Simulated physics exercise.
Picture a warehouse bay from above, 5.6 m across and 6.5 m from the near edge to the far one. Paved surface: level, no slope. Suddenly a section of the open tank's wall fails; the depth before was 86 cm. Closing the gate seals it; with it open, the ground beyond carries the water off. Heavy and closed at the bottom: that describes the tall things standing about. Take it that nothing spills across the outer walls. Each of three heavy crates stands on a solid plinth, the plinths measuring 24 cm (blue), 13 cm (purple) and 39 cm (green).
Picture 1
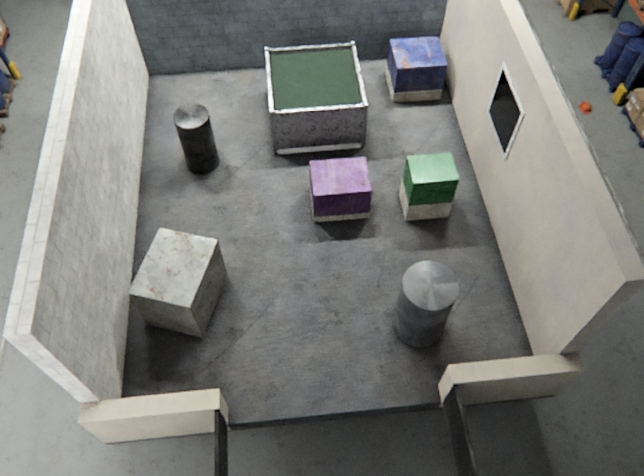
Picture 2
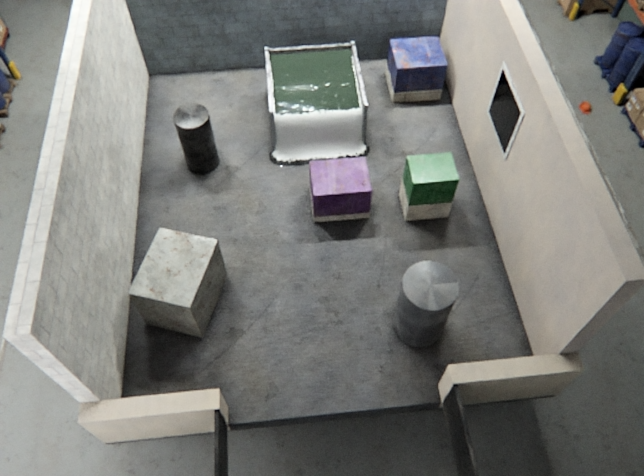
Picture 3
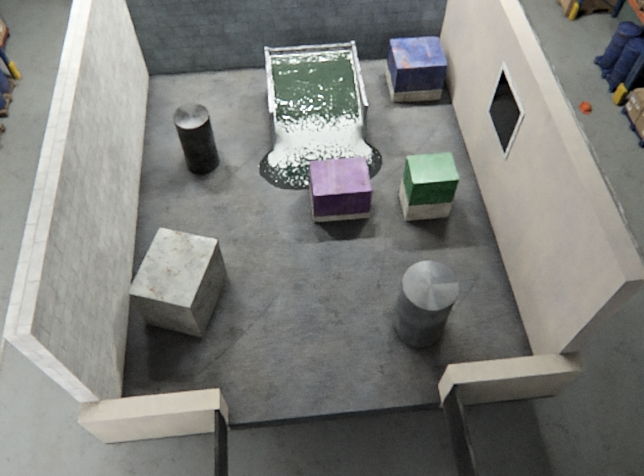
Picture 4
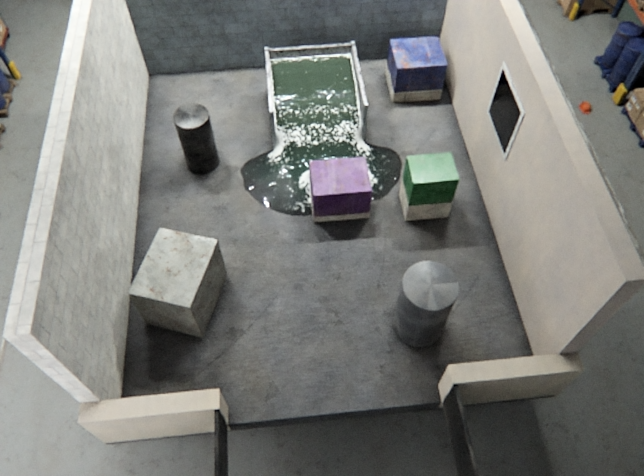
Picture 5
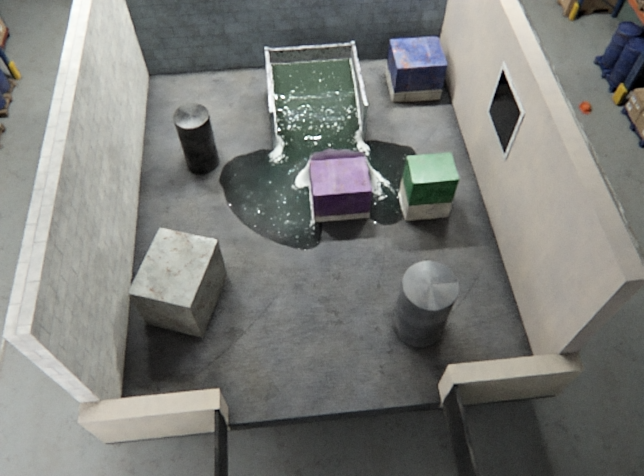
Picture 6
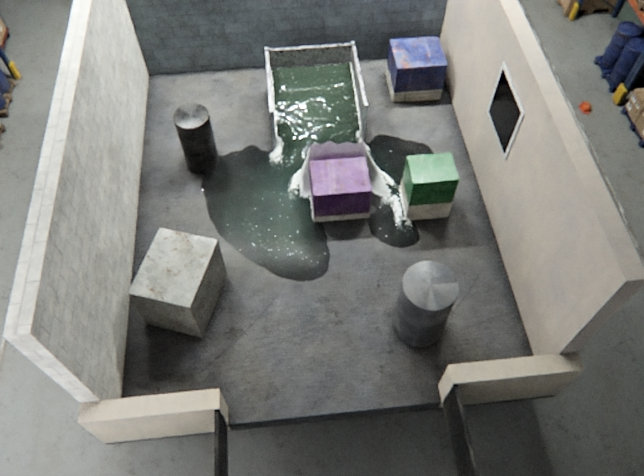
The clip shows an open tank of still, dark green water in a walled bay; its near side opens and water pours out, spreading toward the viewer across the grey floor and around a purple-topped block, reaching a green-topped one.
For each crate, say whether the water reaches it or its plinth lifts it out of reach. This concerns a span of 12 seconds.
Crate by crate: The blue crate is out of reach; the purple crate is reached; the green crate is out of reach.
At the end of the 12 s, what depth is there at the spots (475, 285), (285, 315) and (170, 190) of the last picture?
Depths: About 4, 3 and 4 centimetres.
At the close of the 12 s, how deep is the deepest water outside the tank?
It tops out at some 6 cm.
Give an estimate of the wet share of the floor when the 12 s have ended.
Wet share: Near 100 percent.
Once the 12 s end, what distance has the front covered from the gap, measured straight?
5.4 m.
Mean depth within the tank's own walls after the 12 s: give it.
Mean depth: About 4 cm.
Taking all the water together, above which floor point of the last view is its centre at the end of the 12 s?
Balance point at about (309, 197).
A moment later water covers 40 % of the floor and is deepest (44 cm) near (336, 180); blue plinth not reached, purple plinth reached, green plinth reached.
Soon after water covers 60 % of the floor and is deepest (30 cm) near (135, 252); blue plinth reached, purple plinth reached, green plinth reached.
Next water covers 75 % of the floor and is deepest (21 cm) near (439, 62); blue plinth reached, purple plinth reached, green plinth reached.
Later on water covers 95 % of the floor and is deepest (10 cm) near (150, 76); blue plinth reached, purple plinth reached, green plinth reached.
At the end water covers 100 % of the floor and is deepest (6 cm) near (484, 366); highest at the blue plinth 15 cm, highest at the purple plinth 102 cm, highest at the green plinth 23 cm.
